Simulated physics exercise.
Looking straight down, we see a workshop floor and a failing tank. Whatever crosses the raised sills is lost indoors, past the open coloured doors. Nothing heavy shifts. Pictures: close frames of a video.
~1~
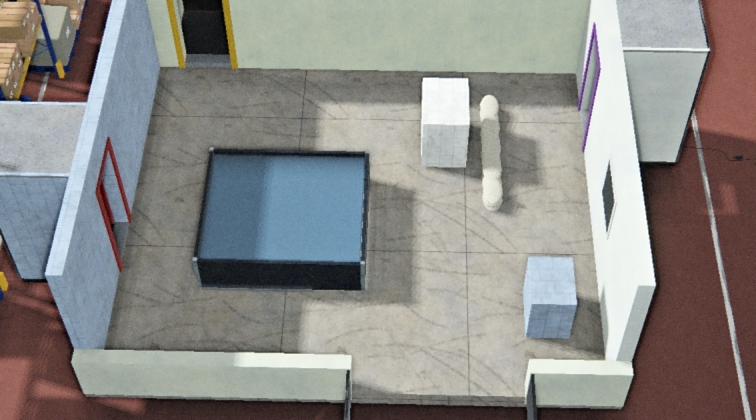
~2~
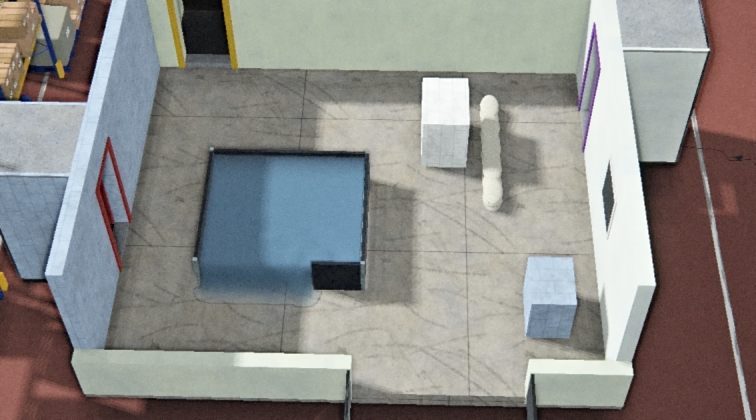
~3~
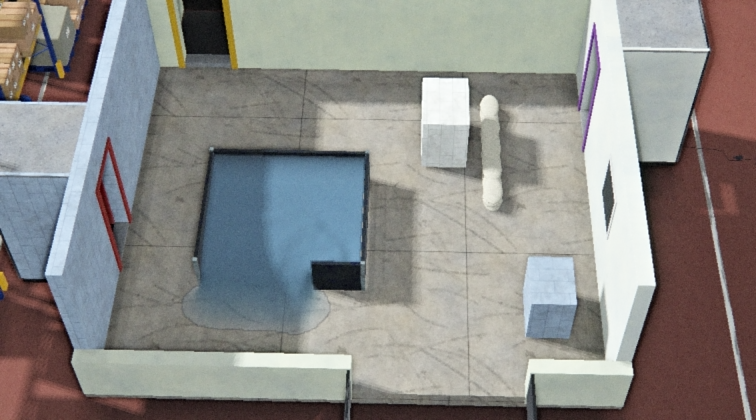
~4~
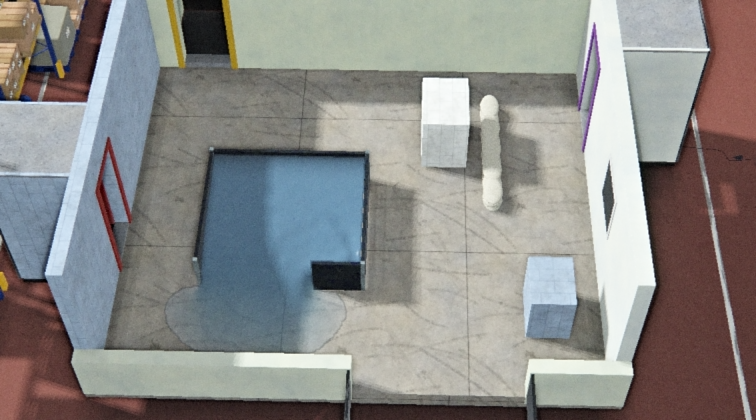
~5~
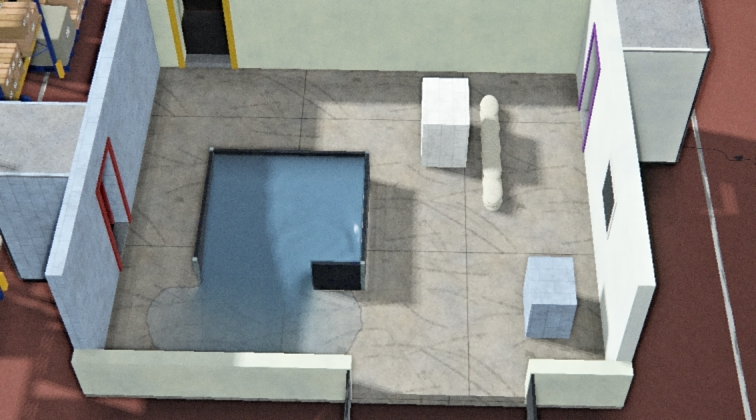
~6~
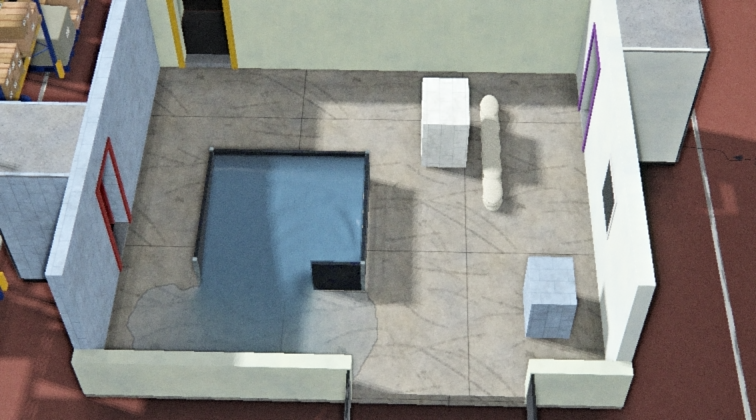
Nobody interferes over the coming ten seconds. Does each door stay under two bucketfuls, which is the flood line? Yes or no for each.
Purple door - yes, stays under; red door - no, it floods; yellow door - no, it floods.
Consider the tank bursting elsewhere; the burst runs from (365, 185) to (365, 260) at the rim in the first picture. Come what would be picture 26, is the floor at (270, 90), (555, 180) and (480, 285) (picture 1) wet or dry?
In that order: No water, wet, covered.
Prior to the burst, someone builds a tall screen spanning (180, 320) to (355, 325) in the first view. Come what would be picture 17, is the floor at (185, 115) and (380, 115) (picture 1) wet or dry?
First point spared, second point spared.
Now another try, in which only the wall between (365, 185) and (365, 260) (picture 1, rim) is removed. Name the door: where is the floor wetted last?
That is the one in red.
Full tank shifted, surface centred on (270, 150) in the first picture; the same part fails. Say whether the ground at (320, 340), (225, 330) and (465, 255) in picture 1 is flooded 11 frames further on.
So, in the order given, I'd say soaked through, soaked through, unaffected.
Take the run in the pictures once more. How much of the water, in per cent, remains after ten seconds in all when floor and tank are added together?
Estimate: Close to 84 %.
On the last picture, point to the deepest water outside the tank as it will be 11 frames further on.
Deepest point: About (112, 374).
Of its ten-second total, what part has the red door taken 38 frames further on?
65 %.
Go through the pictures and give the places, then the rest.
In the first picture, still water in the water tank at (285, 208).
In the second picture, water pours out at (257, 277) and has run to (315, 298).
In the third picture, water pours out at (257, 279) and has run to (321, 314).
In the fourth picture, water pours out at (257, 279) and has run to (319, 342).
In the fifth picture, water pours out at (257, 279) and has run to a hidden place.
In the sixth picture, the front is at a hidden place, out from the gap at (257, 280).
A moment on, water covers 15 % of the floor; the purple door not reached, the red door not reached, the yellow door not reached.
Next, water covers 25 % of the floor; the purple door not reached, the red door wet at the sill, nothing in, the yellow door not reached.
Then, water covers 55 % of the floor; the purple door not reached, the red door under two buckets in, the yellow door not reached.
Later, water covers 75 % of the floor; the purple door wet at the sill, nothing in, the red door over two buckets in, the yellow door far over two buckets in.
In the end, water covers 95 % of the floor; the purple door under two buckets in, the red door over two buckets in, the yellow door far over two buckets in.
